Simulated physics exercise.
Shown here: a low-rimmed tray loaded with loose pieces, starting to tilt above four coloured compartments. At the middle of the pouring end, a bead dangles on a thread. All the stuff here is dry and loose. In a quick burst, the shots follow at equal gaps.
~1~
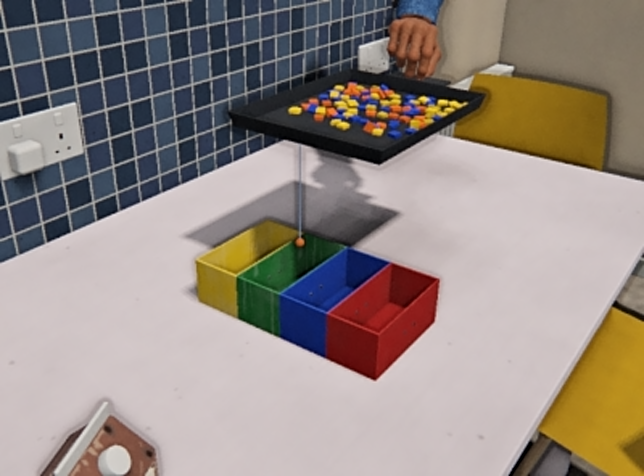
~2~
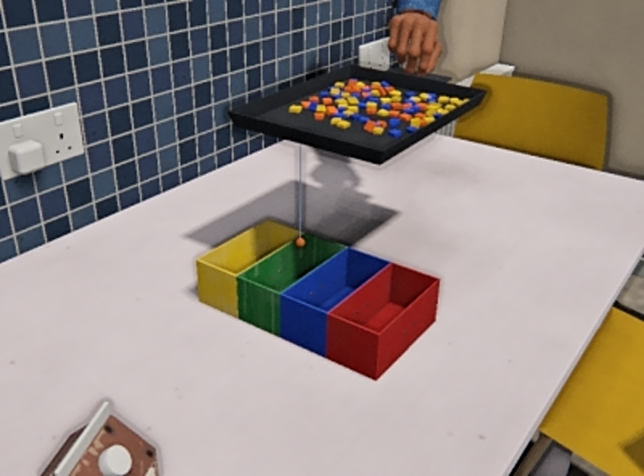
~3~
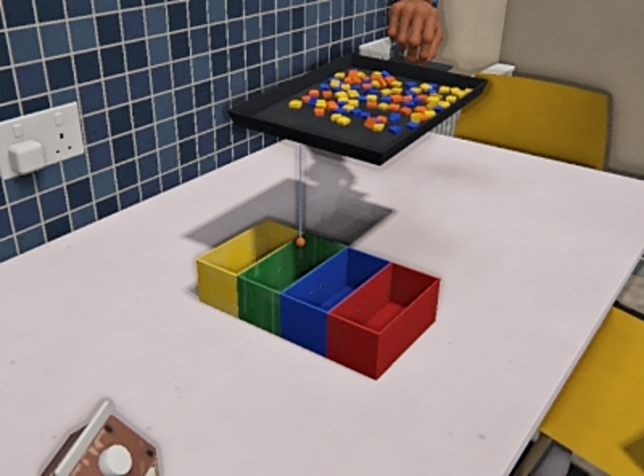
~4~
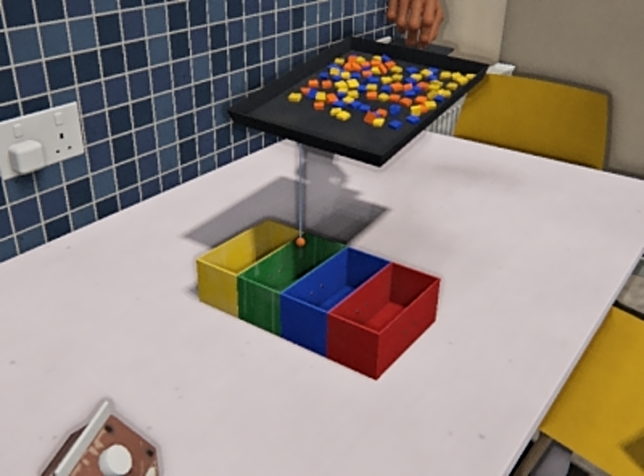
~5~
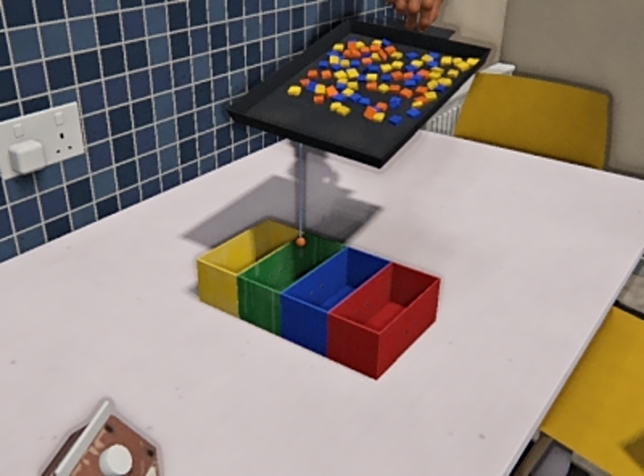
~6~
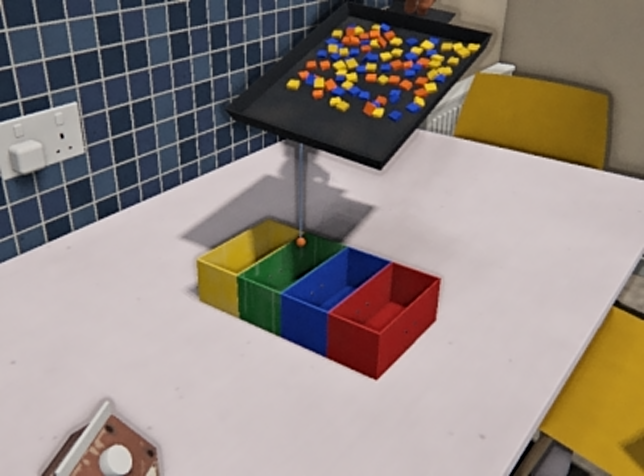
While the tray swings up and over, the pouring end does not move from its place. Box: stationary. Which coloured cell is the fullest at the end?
The blue one.
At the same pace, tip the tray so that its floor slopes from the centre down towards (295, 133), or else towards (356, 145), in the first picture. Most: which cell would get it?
The yellow cell first, blue second.
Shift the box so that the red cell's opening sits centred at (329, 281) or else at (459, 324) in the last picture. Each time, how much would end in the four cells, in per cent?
70 % for the first, 90 % for the second.
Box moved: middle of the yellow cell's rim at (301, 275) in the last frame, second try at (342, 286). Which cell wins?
Try 1: That green cell. Try 2: Yellow.
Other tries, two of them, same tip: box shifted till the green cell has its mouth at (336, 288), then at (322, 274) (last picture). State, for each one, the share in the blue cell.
About 10% on the first try and 40% on the second.
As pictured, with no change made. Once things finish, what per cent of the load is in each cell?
So the yellow cell ends up with 10 % of the load, the green cell with 20 %, the blue cell with 40 %, and the red cell with 20 %.
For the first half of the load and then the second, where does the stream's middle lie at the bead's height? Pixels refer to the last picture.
Half one: (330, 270), half two: (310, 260).
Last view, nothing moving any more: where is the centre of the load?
The centre comes to rest near (324, 323).
Soon, tray tipped steeply; nearly all on the tray; a stray few falling or outside the box.
A while on, tray tipped past a quarter turn; about a third on the tray; about a quarter in the blue cell; about a quarter in the red cell; a small part in the green cell; about a quarter falling or outside the box.
Towards the end, tray tipped past a quarter turn; about half in the blue cell; about a quarter in the red cell; about a quarter in the green cell; a small part in the yellow cell; a small part falling or outside the box.
Finally, tray tipped past a quarter turn; about half in the blue cell; about a quarter in the red cell; about a quarter in the green cell; a small part in the yellow cell; a small part outside the box.
